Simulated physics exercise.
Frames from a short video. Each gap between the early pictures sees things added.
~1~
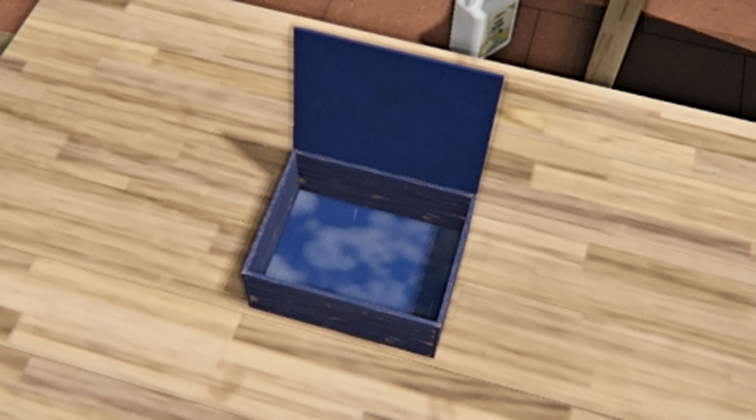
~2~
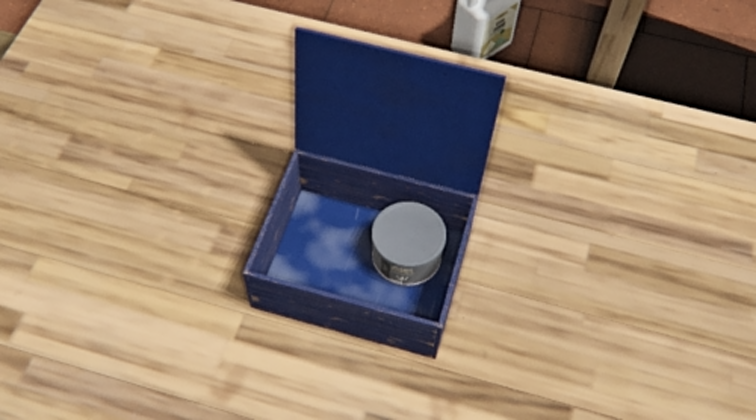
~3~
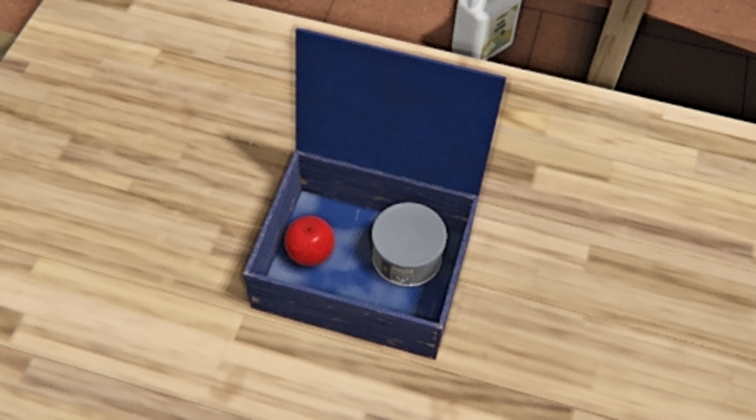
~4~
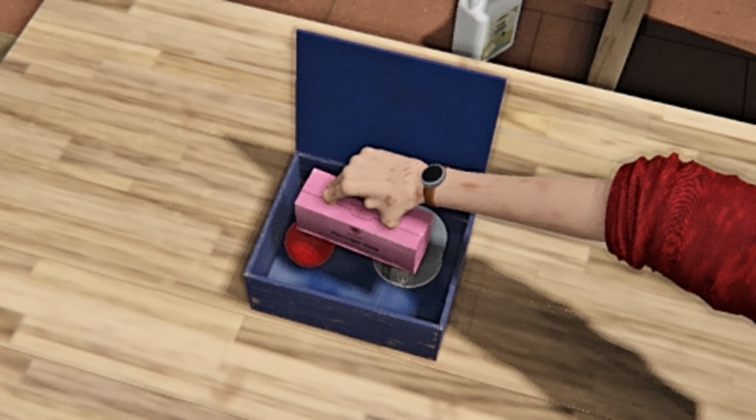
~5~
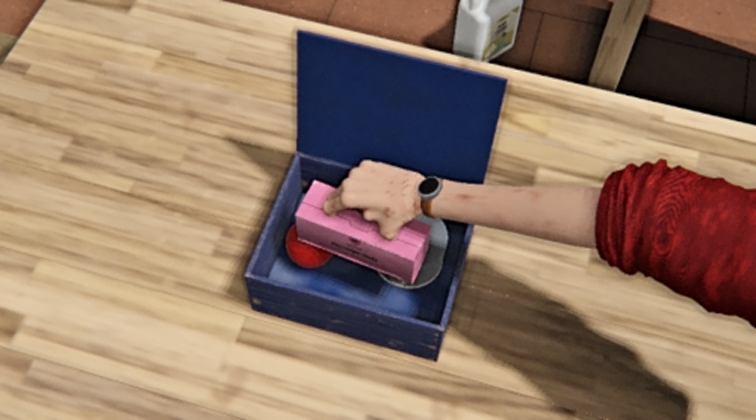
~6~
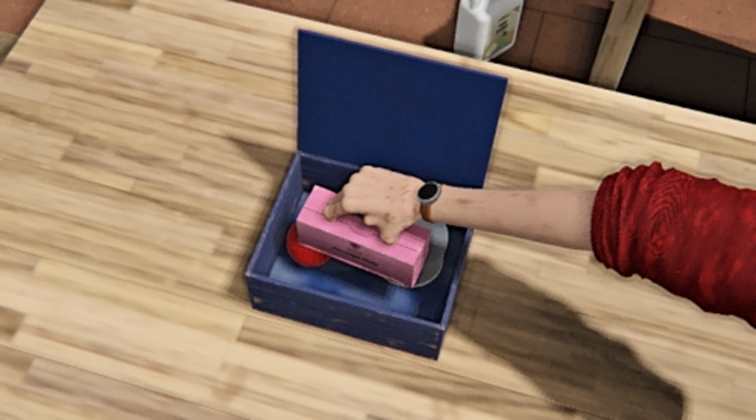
On a wooden table, an open blue box sat empty, then held a grey tub and a red ball-like object, before a hand lowered a pink carton slightly over them and kept holding it.
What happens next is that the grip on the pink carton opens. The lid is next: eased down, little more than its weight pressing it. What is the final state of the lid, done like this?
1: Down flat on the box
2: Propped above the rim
Down flat on the box (1).
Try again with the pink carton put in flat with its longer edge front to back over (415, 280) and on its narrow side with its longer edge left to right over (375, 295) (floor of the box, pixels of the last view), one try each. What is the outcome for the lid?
Case one: Lid left up; case two: Lid down.
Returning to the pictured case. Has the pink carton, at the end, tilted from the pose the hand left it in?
As it turns out, it changes its angle.
Then, 1.10 s on from there, lid starting down; pink carton on its side near (332, 287); red apple shifted a little.
Then, 1.70 s on from there, lid 46° above the rim; pink carton on its side near (332, 287); red apple shifted about its own width.
In the end, lid shut; toppled in the box, pink carton; moved from the start, red apple; grey tub unmoved. At the end, from the last picture's camera, pink carton near (332, 287).
